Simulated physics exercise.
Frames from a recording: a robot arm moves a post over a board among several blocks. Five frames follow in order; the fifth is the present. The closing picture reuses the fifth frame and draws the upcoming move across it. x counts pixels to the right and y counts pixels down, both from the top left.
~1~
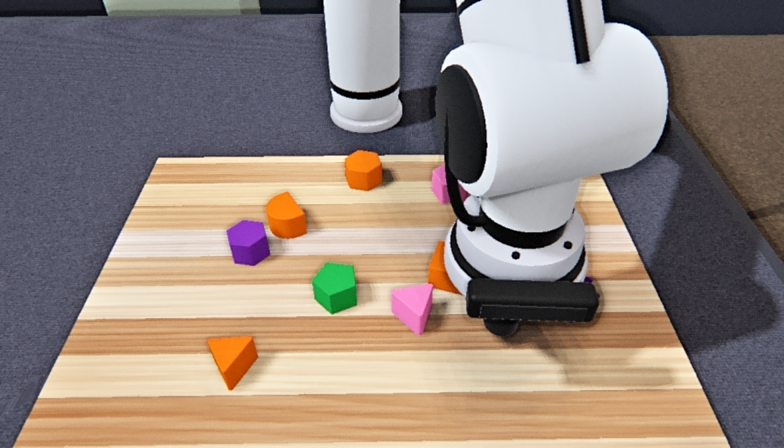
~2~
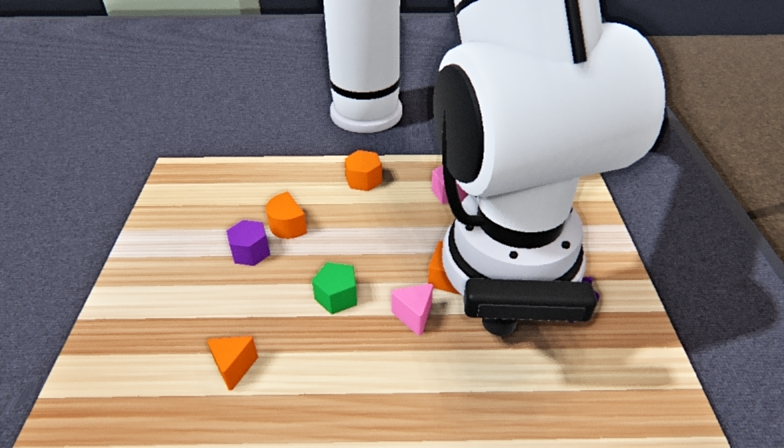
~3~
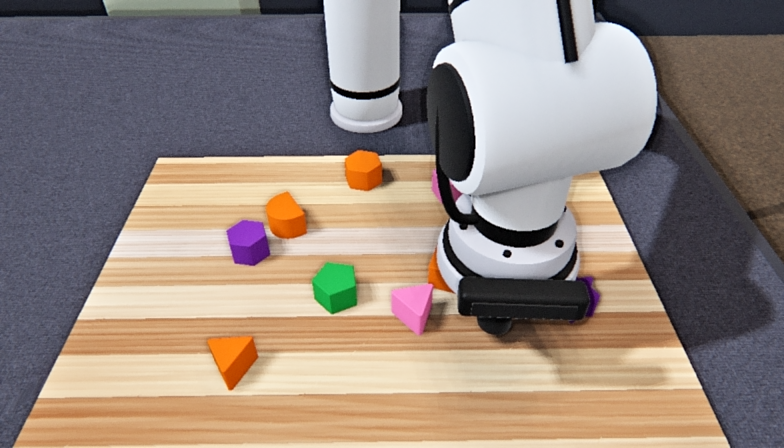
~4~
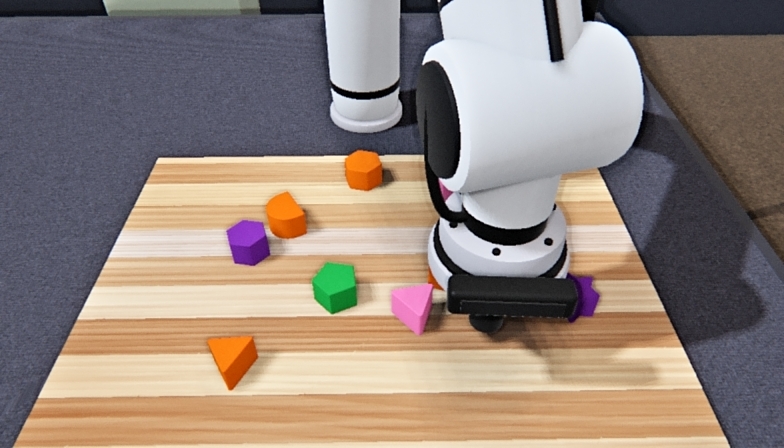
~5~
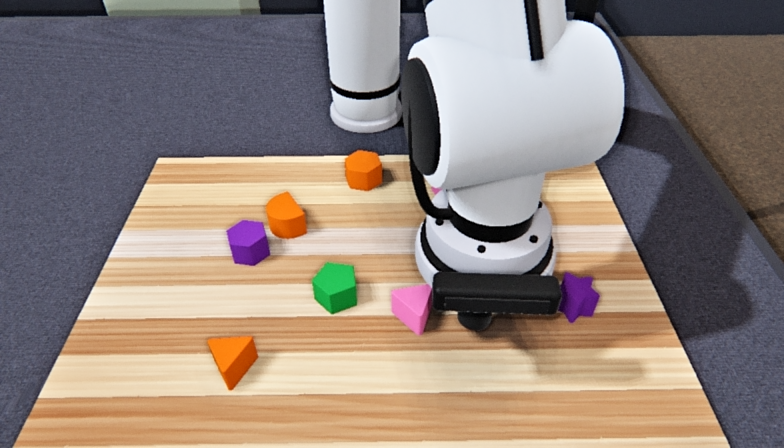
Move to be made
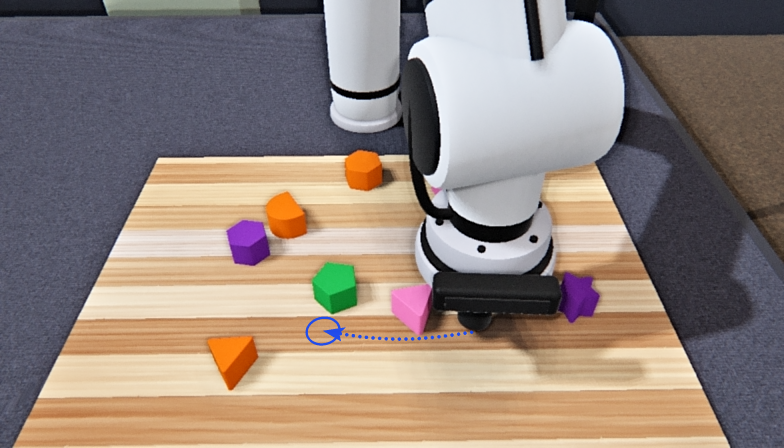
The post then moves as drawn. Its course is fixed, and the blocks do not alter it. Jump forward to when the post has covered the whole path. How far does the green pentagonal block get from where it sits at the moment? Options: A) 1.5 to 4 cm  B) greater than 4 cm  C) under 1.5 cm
C (under 1.5 cm)
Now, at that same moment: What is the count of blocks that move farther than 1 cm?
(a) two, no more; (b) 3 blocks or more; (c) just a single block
I choose c.
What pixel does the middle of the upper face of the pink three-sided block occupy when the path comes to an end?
The spot you're after is about (391, 295) in the image.
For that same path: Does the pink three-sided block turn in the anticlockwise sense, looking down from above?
Going by the path, no.
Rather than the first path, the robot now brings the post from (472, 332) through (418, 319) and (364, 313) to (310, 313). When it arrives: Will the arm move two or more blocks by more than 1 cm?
Yes, I think so.
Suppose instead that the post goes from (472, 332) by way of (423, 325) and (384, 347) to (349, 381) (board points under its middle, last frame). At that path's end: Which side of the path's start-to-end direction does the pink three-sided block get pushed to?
The answer is right: Facing from the path's start to its end, that's where the pink three-sided block shifts.
Path on the board, from (472, 332) via (397, 339), ending at (323, 331).
The first path, step by step. One third of the way, post (421, 325); pink three-sided block (407, 296), turned 30° clockwise.
Two thirds of the way, post (371, 324); pink three-sided block (391, 295), turned 80° clockwise.
At the end, post (321, 317); green pentagonal block in place; pink three-sided block (391, 295), turned 80° clockwise.
